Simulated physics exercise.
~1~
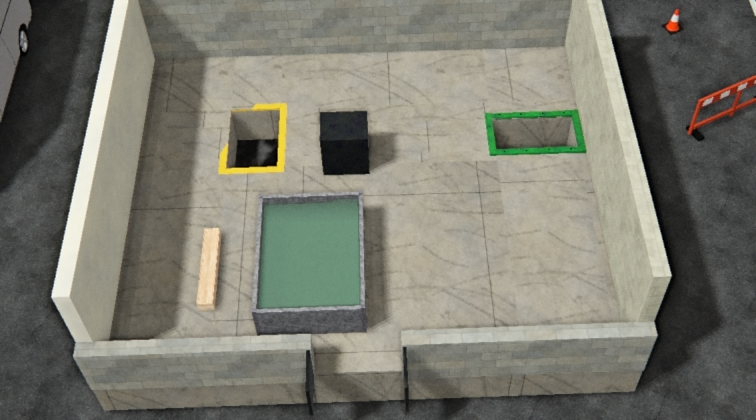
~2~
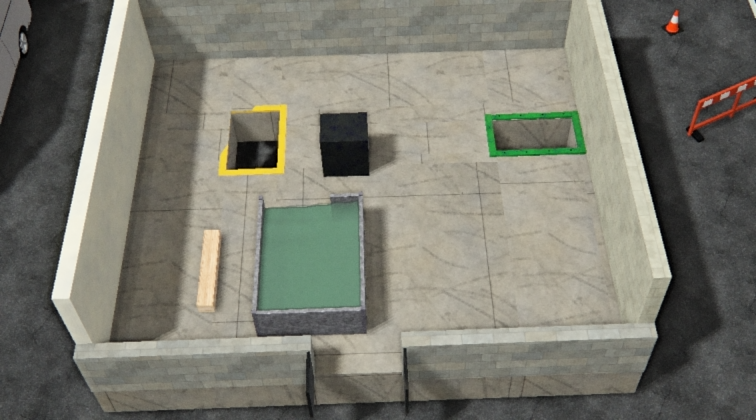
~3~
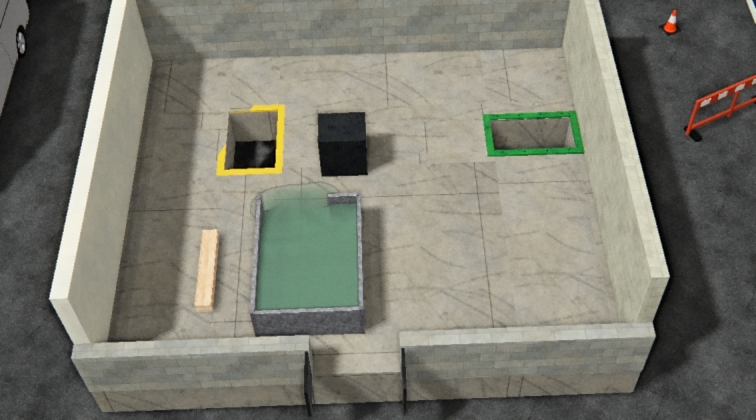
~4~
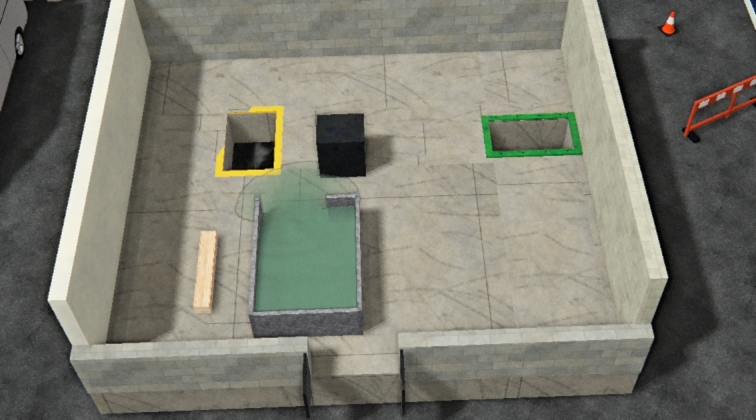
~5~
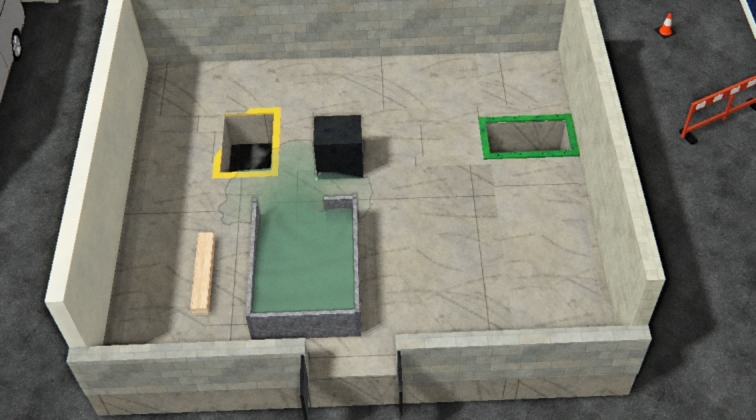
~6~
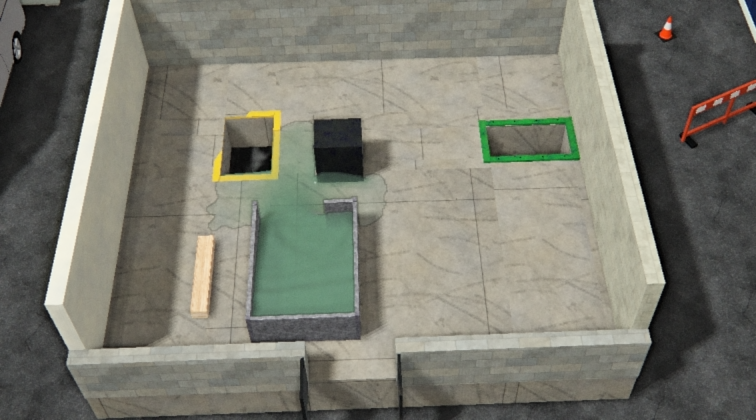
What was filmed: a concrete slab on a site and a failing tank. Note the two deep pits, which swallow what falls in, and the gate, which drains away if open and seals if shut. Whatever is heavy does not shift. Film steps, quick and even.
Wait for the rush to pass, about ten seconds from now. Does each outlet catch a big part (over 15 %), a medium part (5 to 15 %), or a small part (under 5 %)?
Parts caught - gate: A small part; yellow pit: A big part; green pit: A small part.
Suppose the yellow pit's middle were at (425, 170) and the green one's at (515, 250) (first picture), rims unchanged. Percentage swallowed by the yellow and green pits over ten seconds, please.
My answer: Yellow gets 10 percent, green gets 0 percent.
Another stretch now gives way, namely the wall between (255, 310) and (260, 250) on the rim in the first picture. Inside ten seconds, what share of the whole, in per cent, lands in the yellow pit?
Share to the yellow pit: 30 in a hundred.
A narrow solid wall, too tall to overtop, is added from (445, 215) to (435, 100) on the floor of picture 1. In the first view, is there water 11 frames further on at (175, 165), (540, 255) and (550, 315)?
In that order, I'd expect them to be reached by the flood, kept clear of the flood and kept clear of the flood.
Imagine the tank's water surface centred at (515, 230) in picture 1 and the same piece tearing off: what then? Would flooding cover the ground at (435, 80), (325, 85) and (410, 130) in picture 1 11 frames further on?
In turn: Under water, covered, wet.
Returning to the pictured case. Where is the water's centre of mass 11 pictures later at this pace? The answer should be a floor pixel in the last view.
At about (305, 227).
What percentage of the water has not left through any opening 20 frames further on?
76 per cent.
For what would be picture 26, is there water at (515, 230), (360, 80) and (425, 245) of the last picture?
One by one: Waterlogged / waterlogged / waterlogged.
A moment on, water covers 15 % of the floor; the gate 0 %, the yellow pit 7 %, the green pit 0 %.
Next, water covers 25 % of the floor; the gate 0 %, the yellow pit 15 %, the green pit 0 %.
Then, water covers 40 % of the floor; the gate 0 %, the yellow pit 24 %, the green pit 0 %.
Later, water covers 50 % of the floor; the gate 0 %, the yellow pit 33 %, the green pit 0 %.
In the end, water covers 65 % of the floor; the gate 0 %, the yellow pit 43 %, the green pit 1 %.
